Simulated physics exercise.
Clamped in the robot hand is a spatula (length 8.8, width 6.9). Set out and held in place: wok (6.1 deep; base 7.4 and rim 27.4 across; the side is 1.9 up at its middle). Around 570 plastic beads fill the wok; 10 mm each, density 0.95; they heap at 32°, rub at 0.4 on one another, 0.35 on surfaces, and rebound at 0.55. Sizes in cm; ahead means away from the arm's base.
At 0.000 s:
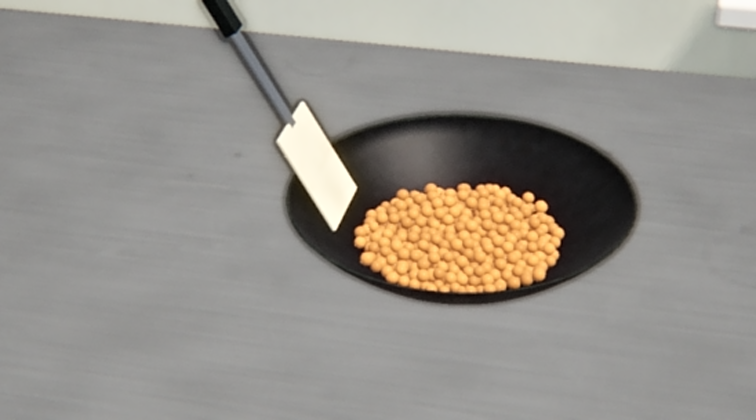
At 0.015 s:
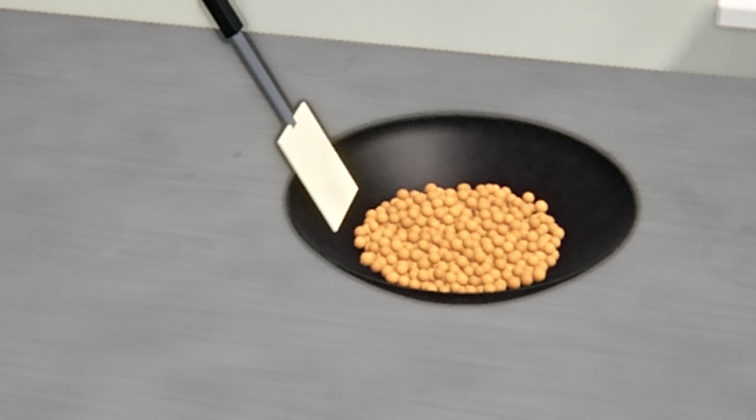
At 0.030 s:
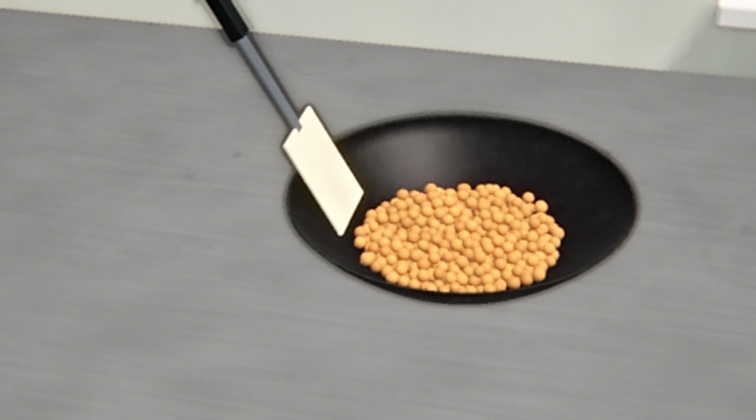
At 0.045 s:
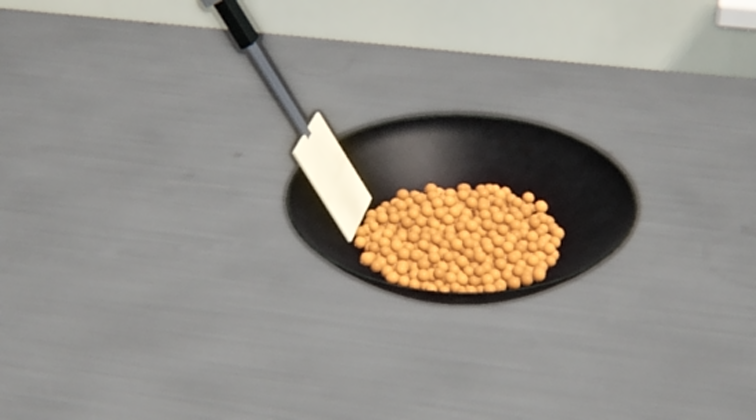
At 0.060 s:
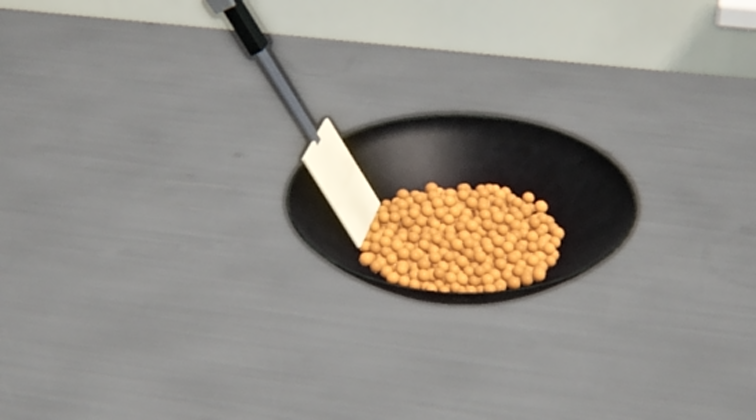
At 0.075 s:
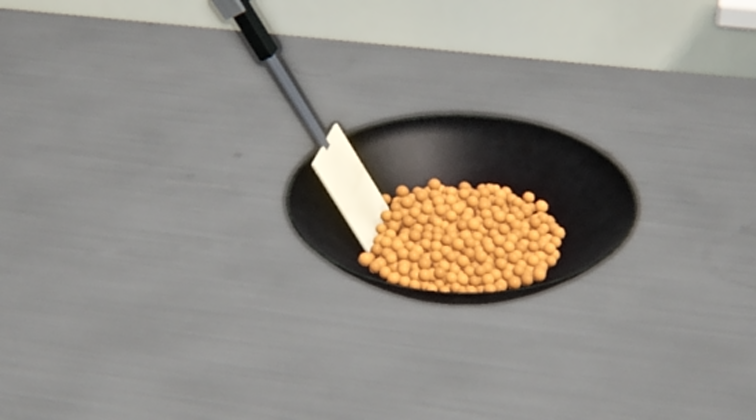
On a grey surface, a spatula with a pale blade slid down and to the right inside a black wok, then pushed slightly into the left edge of a heap of orange beads.
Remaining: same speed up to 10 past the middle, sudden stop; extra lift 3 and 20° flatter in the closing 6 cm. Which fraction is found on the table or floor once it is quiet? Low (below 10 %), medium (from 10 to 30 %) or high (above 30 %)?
Share on the table or floor: Medium (from 10 to 30 %).
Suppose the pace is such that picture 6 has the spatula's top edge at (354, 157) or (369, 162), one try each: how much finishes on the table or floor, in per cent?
About 30 and 35 per cent.
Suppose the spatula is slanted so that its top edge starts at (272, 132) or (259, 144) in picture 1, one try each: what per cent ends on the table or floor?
About 15 and 10 per cent.
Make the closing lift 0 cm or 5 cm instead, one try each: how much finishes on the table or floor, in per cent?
Some 15 and 15 per cent.
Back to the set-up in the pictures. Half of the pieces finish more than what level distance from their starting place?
Some 5 cm.
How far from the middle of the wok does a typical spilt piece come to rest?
Roughly 24 cm.
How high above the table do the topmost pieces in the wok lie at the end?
Roughly 6.5 cm.
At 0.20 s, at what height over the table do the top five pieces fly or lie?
Roughly 5 cm.
After 0.20 s, sloping 60°, highest piece 5 above the table; 572 in the wok.
After 0.32 s, sloping 54°, highest piece 7 above the table; 572 in the wok.
After 0.58 s, sloping 40°, highest piece 7 above the table; 469 in the wok, 99 on the table or floor, 4 on the blade or in flight.
After 1.63 s, sloping 40°, highest piece 6 above the table; 468 in the wok, 104 on the table or floor.
At rest, 468 in the wok, 104 on the table or floor. That is 18 % on the table or floor.
